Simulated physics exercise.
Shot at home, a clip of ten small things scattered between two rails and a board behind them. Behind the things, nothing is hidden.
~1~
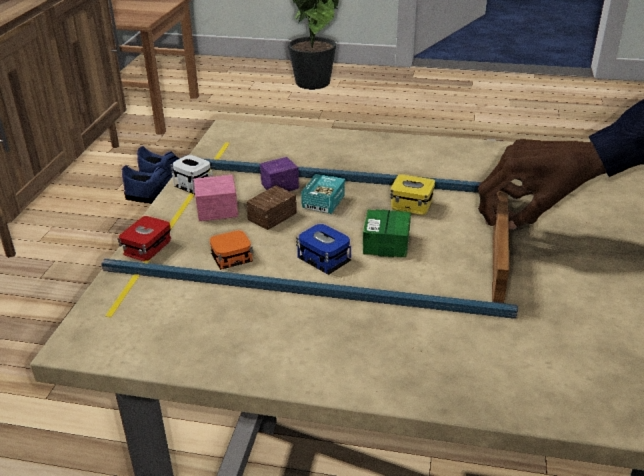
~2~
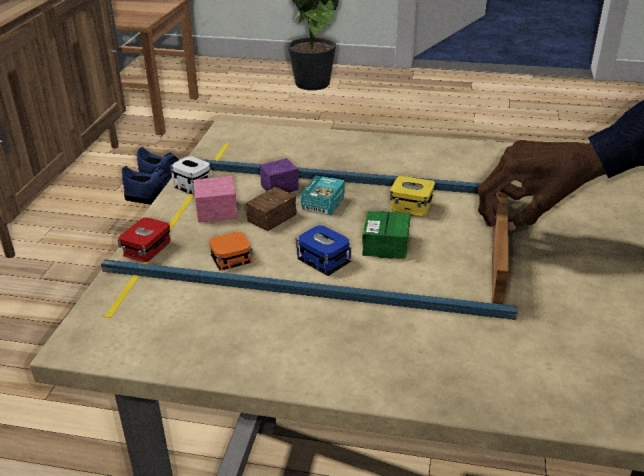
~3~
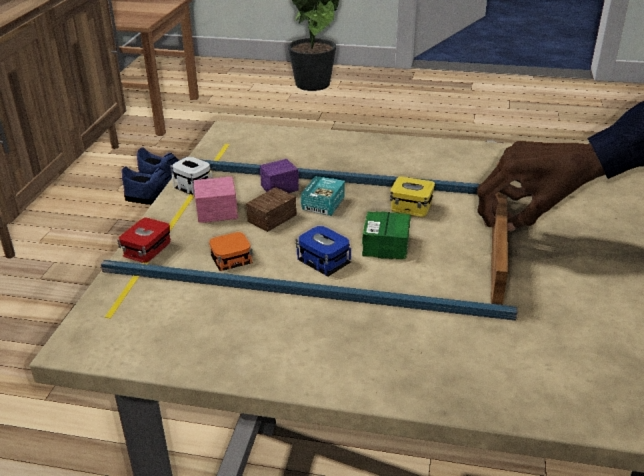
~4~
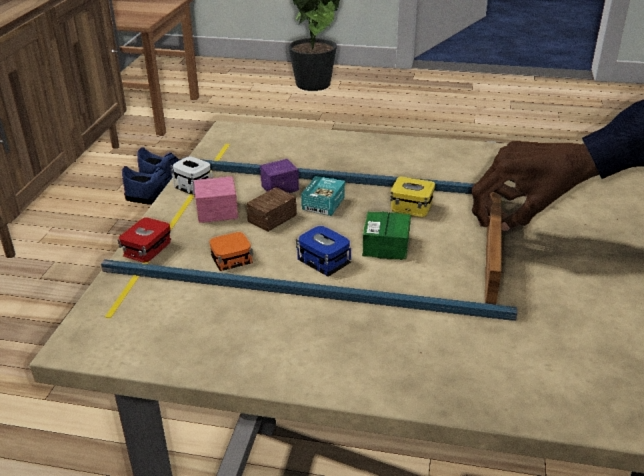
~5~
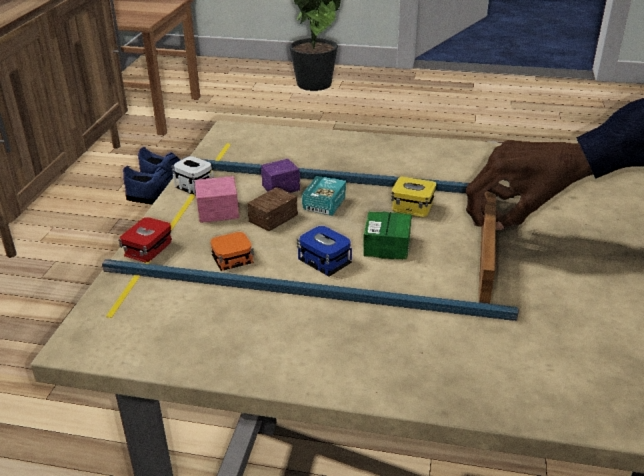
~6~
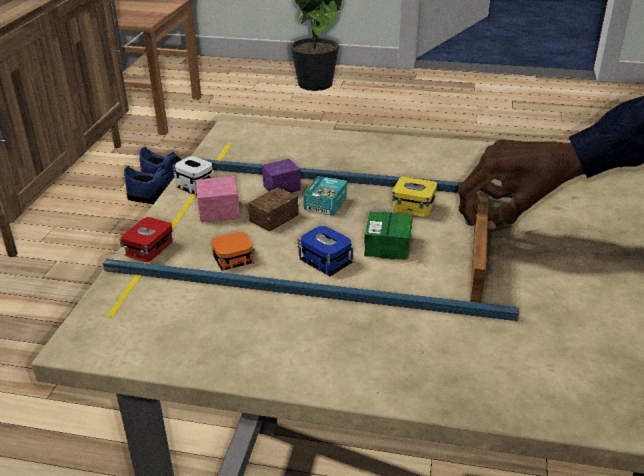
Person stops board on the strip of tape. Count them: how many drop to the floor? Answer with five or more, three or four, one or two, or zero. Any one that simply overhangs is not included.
The count that falls is five or more.
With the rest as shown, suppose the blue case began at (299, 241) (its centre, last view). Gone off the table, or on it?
From that start, the object then is safe.
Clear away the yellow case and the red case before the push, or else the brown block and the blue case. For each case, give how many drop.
I'd say 4 the first time and 5 the second time.
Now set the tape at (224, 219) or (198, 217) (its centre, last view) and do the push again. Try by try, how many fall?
Per try: 3; 5.
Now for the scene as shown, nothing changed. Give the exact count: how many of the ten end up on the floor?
All told, 7.
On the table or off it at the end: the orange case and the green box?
The orange case tumbles off, the green box does not fall.
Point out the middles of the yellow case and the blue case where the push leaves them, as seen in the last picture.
They come to rest around (181, 177) and (136, 236).
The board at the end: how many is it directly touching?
Contact count: 3.
A little later, none off yet; red case at rest near (148, 241); white case at rest near (195, 175); pink block at rest near (218, 199).
Next, none off yet; red case at rest near (148, 241); white case at rest near (195, 175); pink block shifted about its own width near (190, 194).
When it is over, the number that fall off is five or more; down, turquoise box, brown block, purple block, orange case, pink block, white case and red case.
